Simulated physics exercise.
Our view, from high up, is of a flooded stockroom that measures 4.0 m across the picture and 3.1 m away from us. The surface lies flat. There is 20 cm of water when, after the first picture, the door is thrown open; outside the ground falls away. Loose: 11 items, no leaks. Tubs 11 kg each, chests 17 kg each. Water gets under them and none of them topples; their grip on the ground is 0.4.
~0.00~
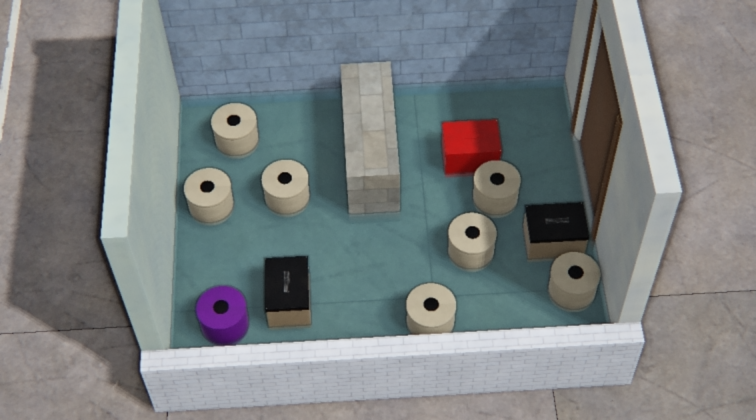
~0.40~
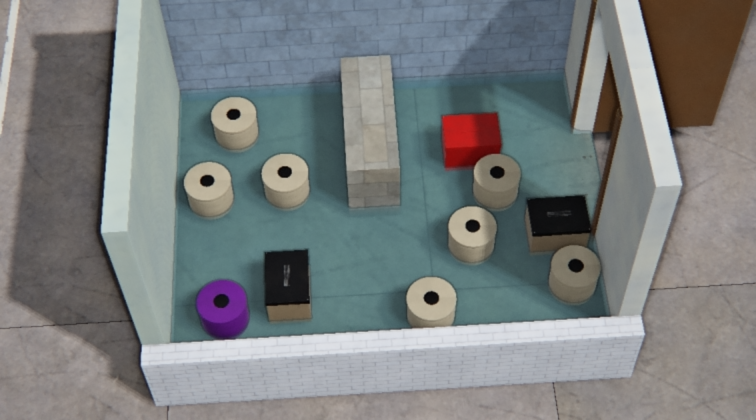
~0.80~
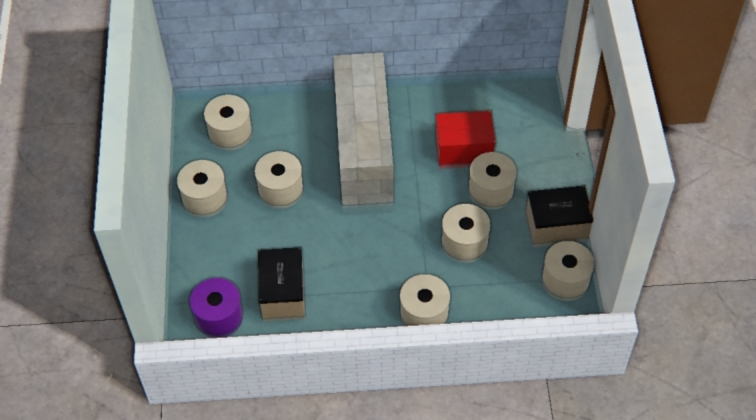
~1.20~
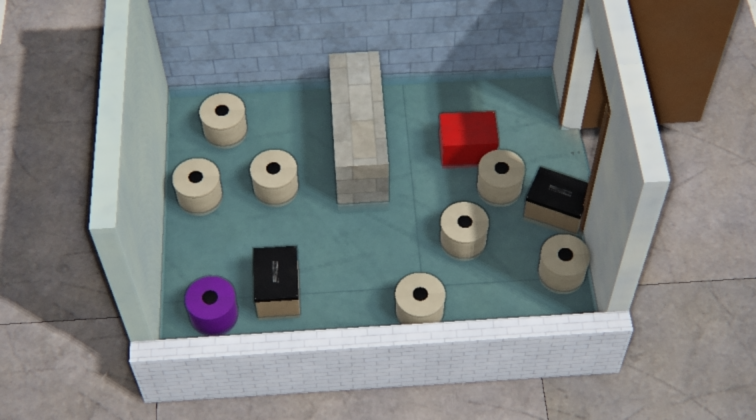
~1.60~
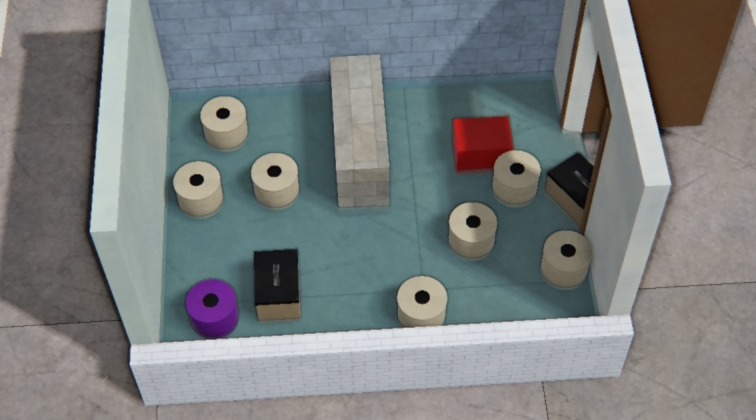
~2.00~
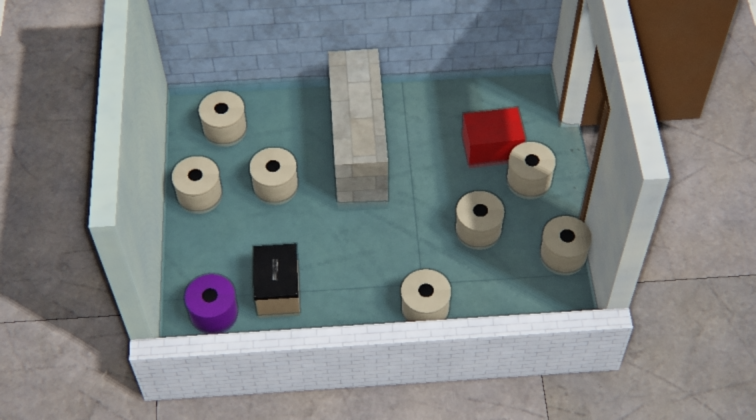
A brown door on the right of a flooded, walled room swings open while the pale tubs, purple tub and boxes stay nearly still. Then the black-topped box nearest the doorway turns and slides out of view through it, as the red box and nearby tubs drift slightly rightward.
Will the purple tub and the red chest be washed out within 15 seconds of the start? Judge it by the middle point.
Result: The purple tub doesn't make it out, the red chest makes it out.
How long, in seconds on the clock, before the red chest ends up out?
At roughly 4.0 seconds.
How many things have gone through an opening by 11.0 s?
The answer is 6.
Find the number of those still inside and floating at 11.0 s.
The number is 5.
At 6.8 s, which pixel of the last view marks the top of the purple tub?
Somewhere around (266, 305), I'd say.
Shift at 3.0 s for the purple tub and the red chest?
0 and 60 cm or so by then.
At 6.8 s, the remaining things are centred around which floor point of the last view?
It sits at about (338, 250).
After 3.0 s the purple tub is near (212, 296), 0.0 m from its start, afloat; the red chest is near (527, 122), 0.7 m from its start, afloat; 2 of 11 are out; 9 afloat.
After 6.8 s the purple tub is near (266, 305), 0.5 m from its start, afloat; the red chest has gone out; 5 of 11 are out; 6 afloat.
After 11.0 s the purple tub is near (315, 307), 1.0 m from its start, afloat; the red chest has gone out; 6 of 11 are out; 5 afloat.
After 15.0 s the purple tub is near (391, 305), 1.6 m from its start, afloat; the red chest has gone out; 8 of 11 are out; 3 afloat.
